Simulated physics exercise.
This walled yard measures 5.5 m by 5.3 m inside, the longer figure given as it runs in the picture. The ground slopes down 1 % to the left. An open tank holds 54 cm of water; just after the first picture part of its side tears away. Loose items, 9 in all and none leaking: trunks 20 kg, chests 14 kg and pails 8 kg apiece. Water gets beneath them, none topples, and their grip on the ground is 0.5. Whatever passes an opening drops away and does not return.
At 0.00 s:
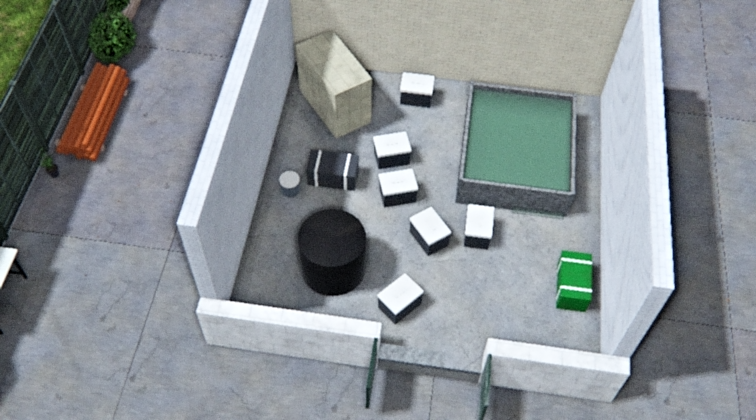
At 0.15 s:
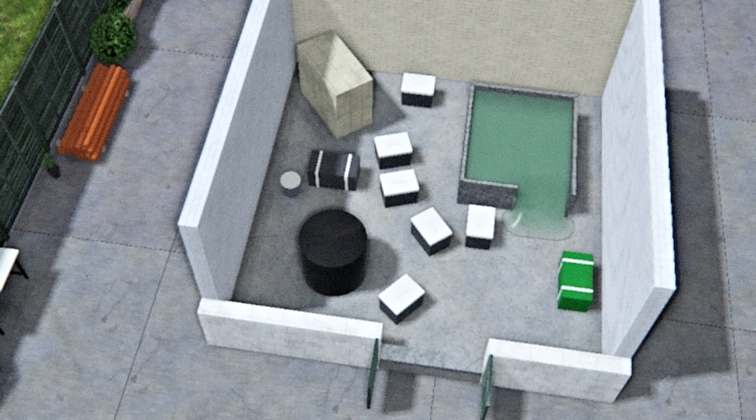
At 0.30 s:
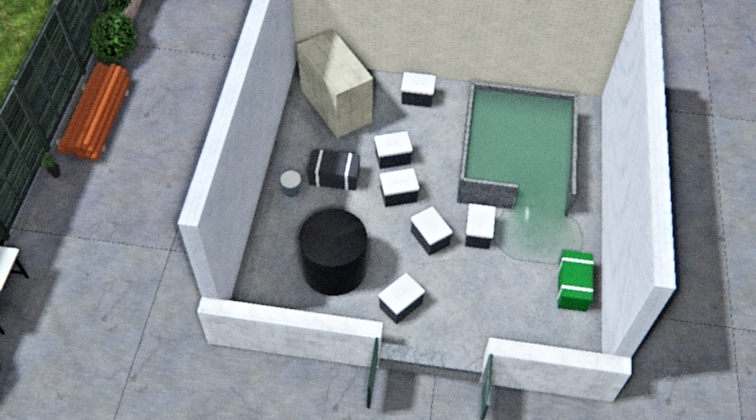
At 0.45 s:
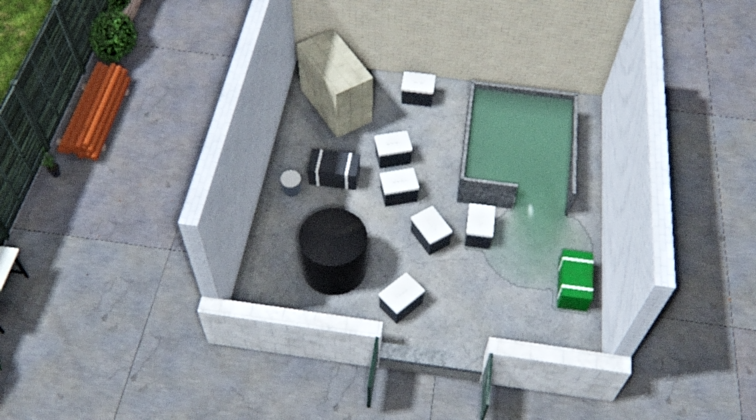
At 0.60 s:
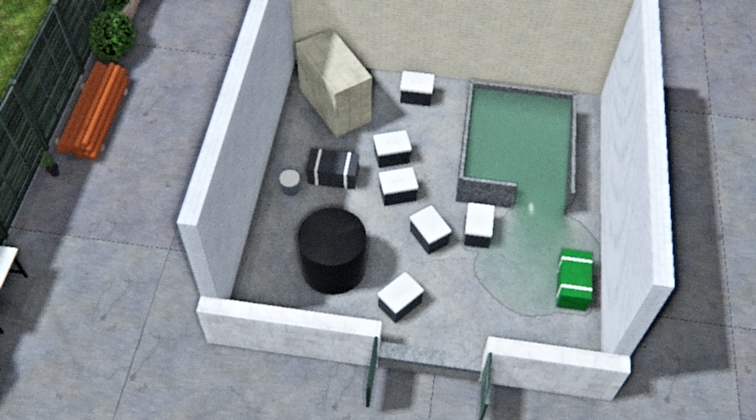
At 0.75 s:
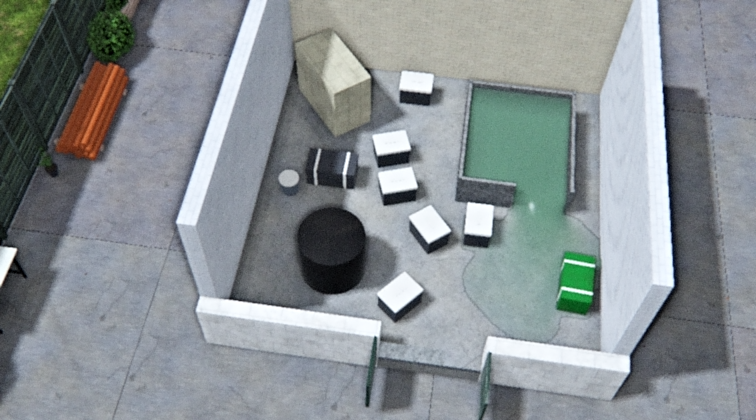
Greenish water pouring through a gap in a tank's near side, spreading across a walled yard and around a green trunk.
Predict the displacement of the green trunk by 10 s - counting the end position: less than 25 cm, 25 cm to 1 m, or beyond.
Green trunk gets carried off.
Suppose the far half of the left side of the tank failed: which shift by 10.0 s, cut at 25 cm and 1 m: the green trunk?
In that case the green trunk holds its place.
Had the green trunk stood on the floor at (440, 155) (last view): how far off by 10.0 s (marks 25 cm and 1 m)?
It holds its place.
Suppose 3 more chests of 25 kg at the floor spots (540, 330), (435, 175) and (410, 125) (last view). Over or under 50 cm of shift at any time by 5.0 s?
In that order: More, under, under.
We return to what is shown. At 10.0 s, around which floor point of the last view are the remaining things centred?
Around (381, 175).
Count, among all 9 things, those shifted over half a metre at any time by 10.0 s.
That makes 4.
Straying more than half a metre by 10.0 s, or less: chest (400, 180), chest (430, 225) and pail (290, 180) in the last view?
In turn: Under, short of it, over.
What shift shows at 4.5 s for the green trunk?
About 200 cm.
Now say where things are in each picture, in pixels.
The green trunk at (577, 275), on the bottom; 3.4 m2 under water; 0 of 9 have shifted, in the first picture.
The green trunk at (578, 275), on the bottom; 3.9 m2 under water; 0 of 9 have shifted, in the second picture.
The green trunk at (578, 275), on the bottom; 4.5 m2 under water; 0 of 9 have shifted, in the third picture.
The green trunk at (578, 274) rests on the ground; water covers 5.2 m2; 0 of 9 have shifted, in the fourth picture.
The green trunk at (577, 274) rests on the ground; 5.9 m2 under water; 0 of 9 have shifted, in the fifth picture.
The green trunk at (579, 277), on the bottom, 8 cm from its start; 6.7 m2 under water; 1 of 9 have shifted, in the sixth picture.
After 2.0 s the green trunk is near (588, 321), 0.9 m from its start, afloat; 0 of 9 are out; 1 afloat.
After 4.5 s the green trunk is near (431, 291), 2.2 m from its start, afloat; 0 of 9 are out; 1 afloat.
After 7.0 s the green trunk is near (273, 289), 4.5 m from its start, afloat; 0 of 9 are out; 1 afloat.
After 10.0 s the green trunk is near (290, 167), 4.8 m from its start, afloat; 0 of 9 are out; 3 afloat.
